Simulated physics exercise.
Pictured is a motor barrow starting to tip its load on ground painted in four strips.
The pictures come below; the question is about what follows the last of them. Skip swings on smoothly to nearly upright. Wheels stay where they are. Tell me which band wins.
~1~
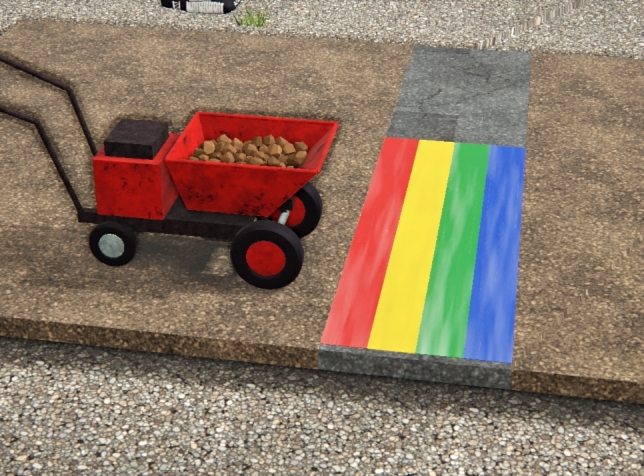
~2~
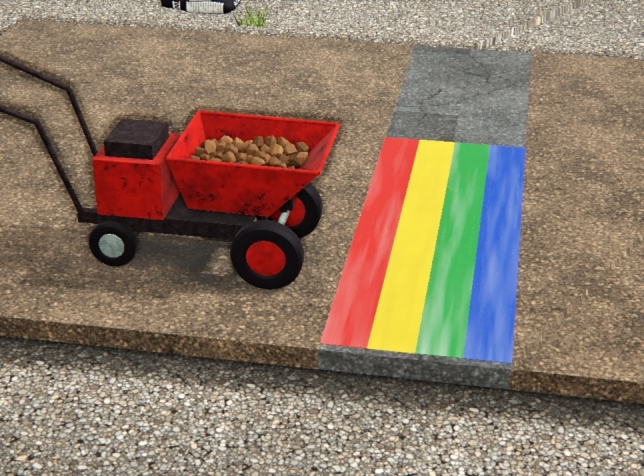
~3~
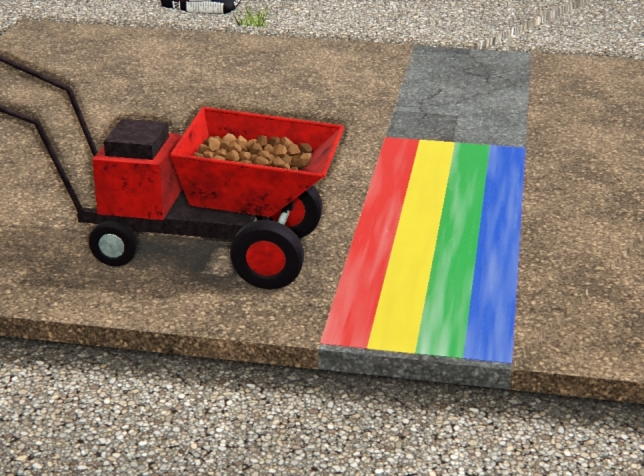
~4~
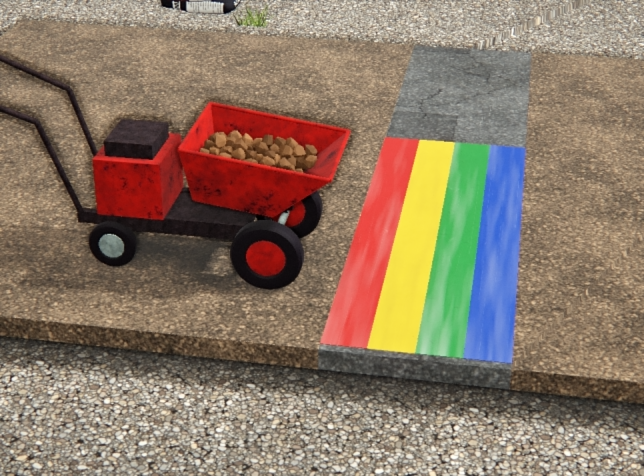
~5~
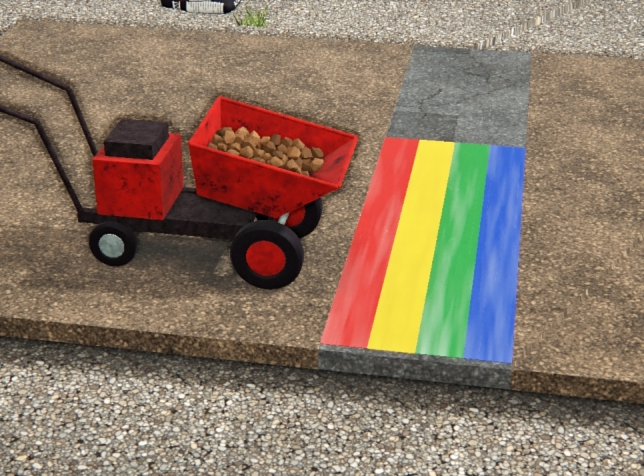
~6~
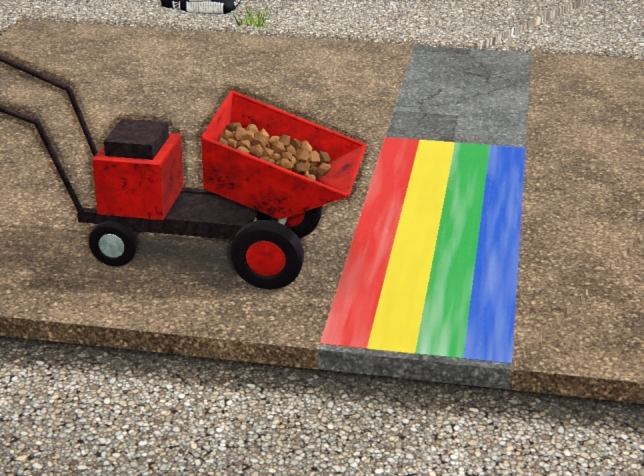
I would say the yellow band.
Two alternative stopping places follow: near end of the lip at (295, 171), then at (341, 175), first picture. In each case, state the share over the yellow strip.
Approximately 30 per cent and 20 per cent, in that order.
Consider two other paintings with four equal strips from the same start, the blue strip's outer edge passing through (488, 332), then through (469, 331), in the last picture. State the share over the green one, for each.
30 per cent, then 30 per cent, roughly.
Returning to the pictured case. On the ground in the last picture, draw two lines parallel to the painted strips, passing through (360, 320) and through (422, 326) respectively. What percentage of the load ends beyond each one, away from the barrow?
70 % and 30 %, in that order.
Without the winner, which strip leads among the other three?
The strip in green is second.
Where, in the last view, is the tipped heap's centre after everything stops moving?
The centre comes to rest near (427, 270).
Soon, skip tipped steeply; all in the skip.
A while on, skip tipped right over; most in the skip; a stray few over the red strip; about a quarter over the yellow strip; a stray few over the green strip.
Towards the end, skip tipped right over; about a quarter in the skip; a stray few over the red strip; about a third over the yellow strip; about a quarter over the green strip; a small part over the blue strip; a stray few off the paint.
Finally, skip tipped right over; about a quarter in the skip; a stray few over the red strip; about a third over the yellow strip; about a quarter over the green strip; a small part over the blue strip; a small part off the paint.
